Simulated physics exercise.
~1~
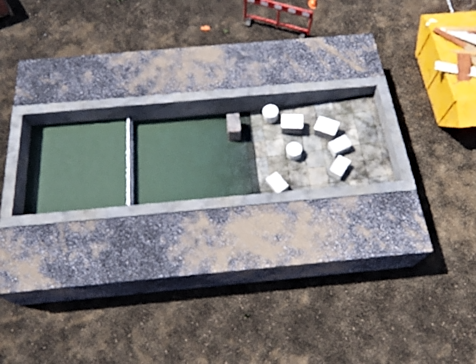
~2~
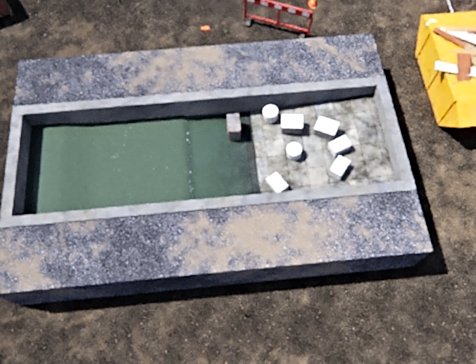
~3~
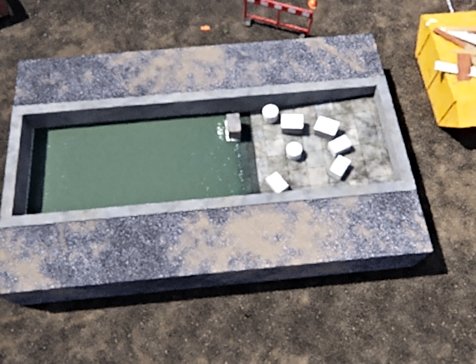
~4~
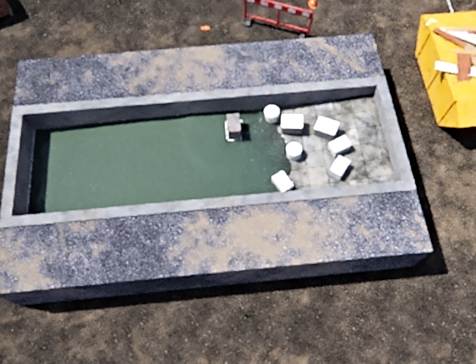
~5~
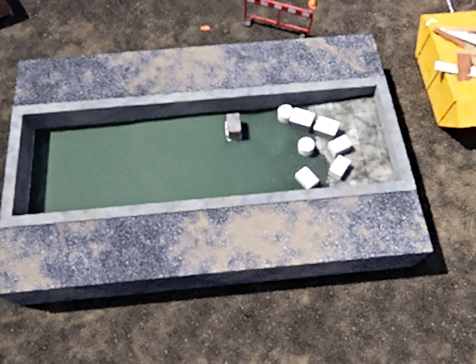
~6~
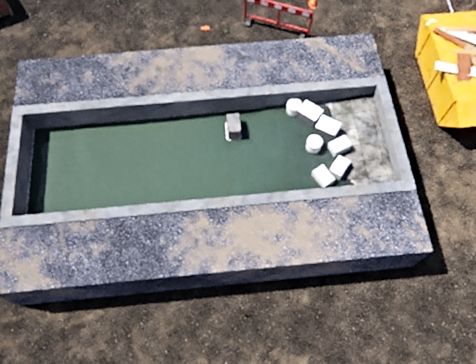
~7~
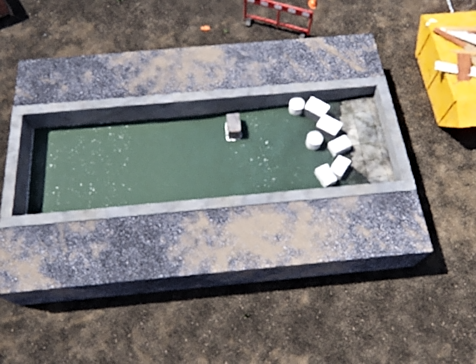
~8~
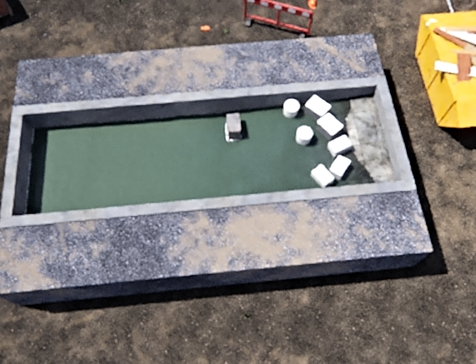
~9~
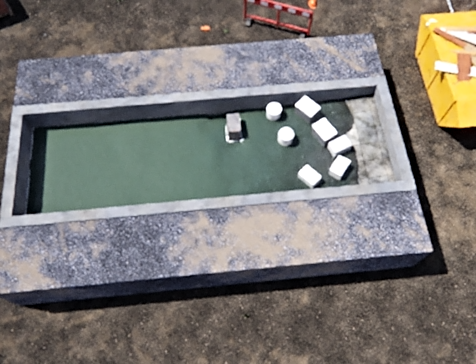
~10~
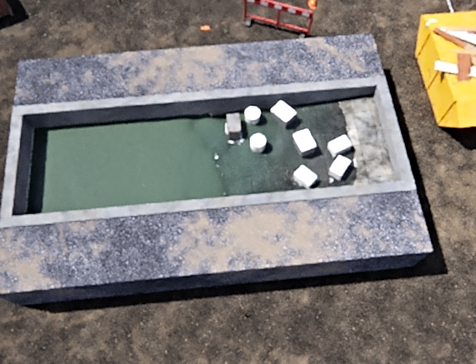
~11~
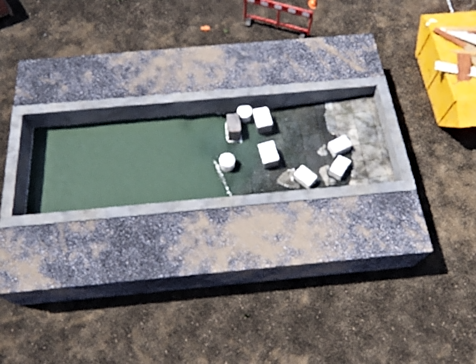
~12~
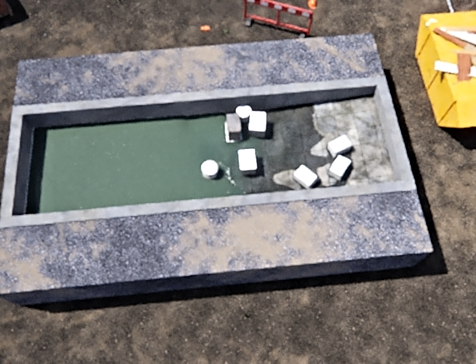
In this clip, the divider in a water-filled trough disappears and green water surges right up a pale slope, pushing white blocks and rounded tubs rightward, then drains back, drawing several left beside a fixed grey block while others rest on the slope.
